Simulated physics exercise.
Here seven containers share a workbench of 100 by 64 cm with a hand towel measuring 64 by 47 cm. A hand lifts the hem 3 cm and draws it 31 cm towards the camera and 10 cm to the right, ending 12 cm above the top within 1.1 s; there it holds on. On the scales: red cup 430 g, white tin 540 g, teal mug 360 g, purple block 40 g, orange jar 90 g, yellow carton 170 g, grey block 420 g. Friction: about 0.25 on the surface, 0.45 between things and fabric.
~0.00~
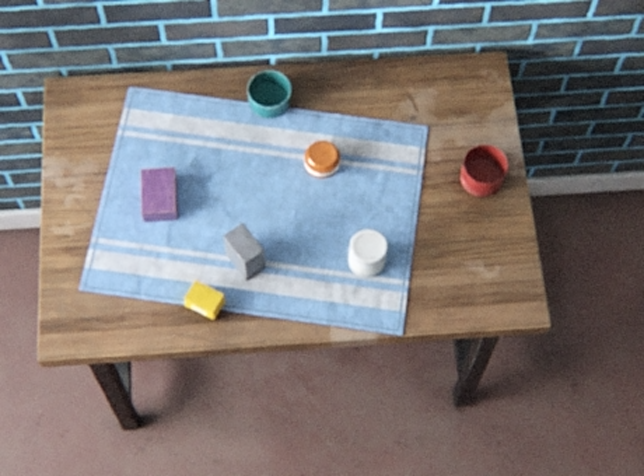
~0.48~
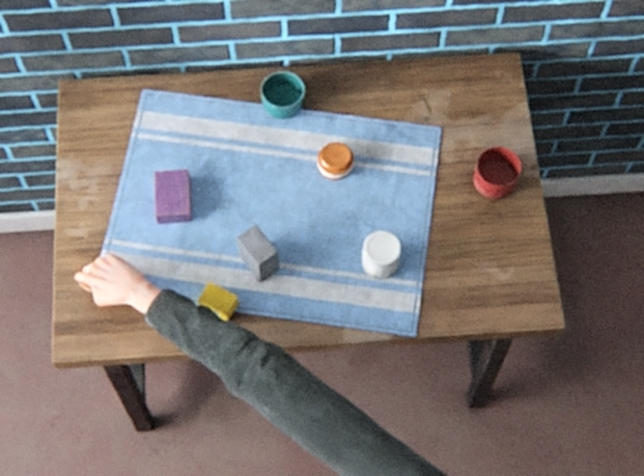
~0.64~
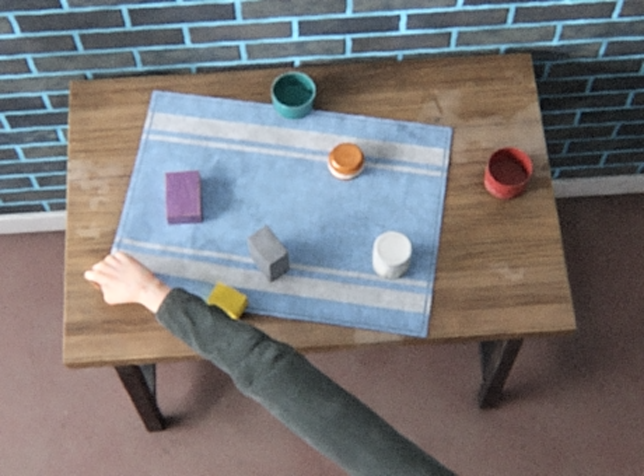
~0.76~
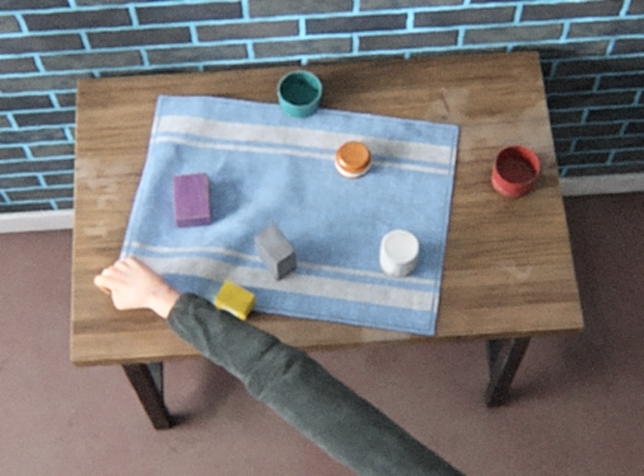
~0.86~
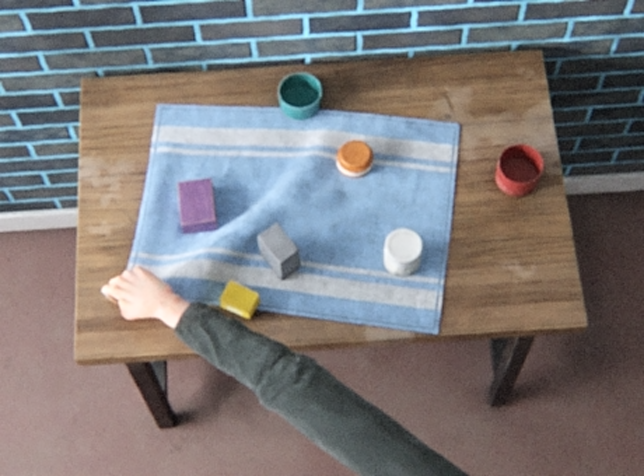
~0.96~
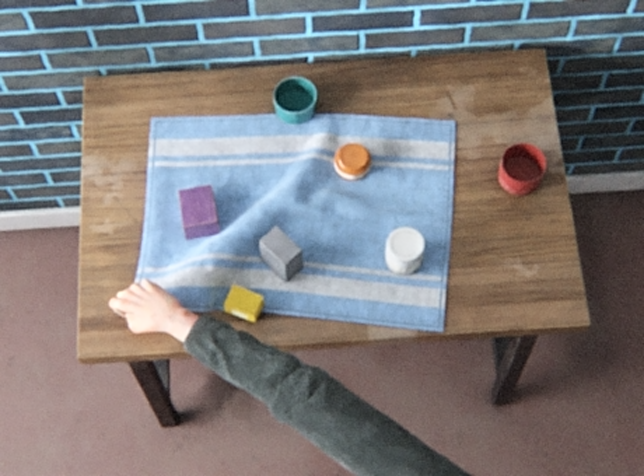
A blue hand towel with pale stripes lies on a wooden workbench against a dark brick wall, seen from above at an angle. On it sit a purple block, orange jar, grey block, white tin and yellow carton, with a teal mug at its back edge and a red cup to the right. As the view drifts slightly left, a sleeved arm reaches in, grips the towel's near-left corner and pulls it slightly rightward and nearer, creasing the cloth.
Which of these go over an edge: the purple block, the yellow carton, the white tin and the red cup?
Result: Purple block remains up there, yellow carton drops off, white tin remains up there, red cup remains up there.
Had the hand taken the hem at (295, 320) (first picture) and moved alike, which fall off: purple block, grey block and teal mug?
In that case: Purple block falls off, grey block falls off, teal mug stays up.
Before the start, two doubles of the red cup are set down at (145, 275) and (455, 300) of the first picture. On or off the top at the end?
In that order: Goes over, stays up.
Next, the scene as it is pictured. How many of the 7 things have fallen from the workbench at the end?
I count 2.
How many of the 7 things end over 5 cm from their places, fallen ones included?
That makes 6.
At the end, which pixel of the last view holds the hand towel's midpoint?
Near (262, 264).
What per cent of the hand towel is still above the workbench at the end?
About 80 per cent.
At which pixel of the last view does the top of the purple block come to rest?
Around (171, 320).
After 1.2 s, 100 % of the hand towel is still over the top; purple block 12 cm off its start, yellow carton 6 cm off its start, teal mug 9 cm off its start.
After 1.3 s, 90 % of the hand towel is still over the top; purple block 19 cm off its start, yellow carton 10 cm off its start, white tin 1 cm off its start.
After 1.5 s, 85 % of the hand towel is still over the top; purple block 26 cm off its start at (173, 305), yellow carton over the edge, white tin 3 cm off its start at (390, 250).
After 1.7 s, 80 % of the hand towel is still over the top; yellow carton over the edge, purple block 29 cm off its start, white tin 5 cm off its start.
After 3.3 s, 80 % of the hand towel is still over the top; yellow carton over the edge, purple block 29 cm off its start at (171, 320), white tin 6 cm off its start at (381, 258), red cup 0 cm off its start at (524, 163).
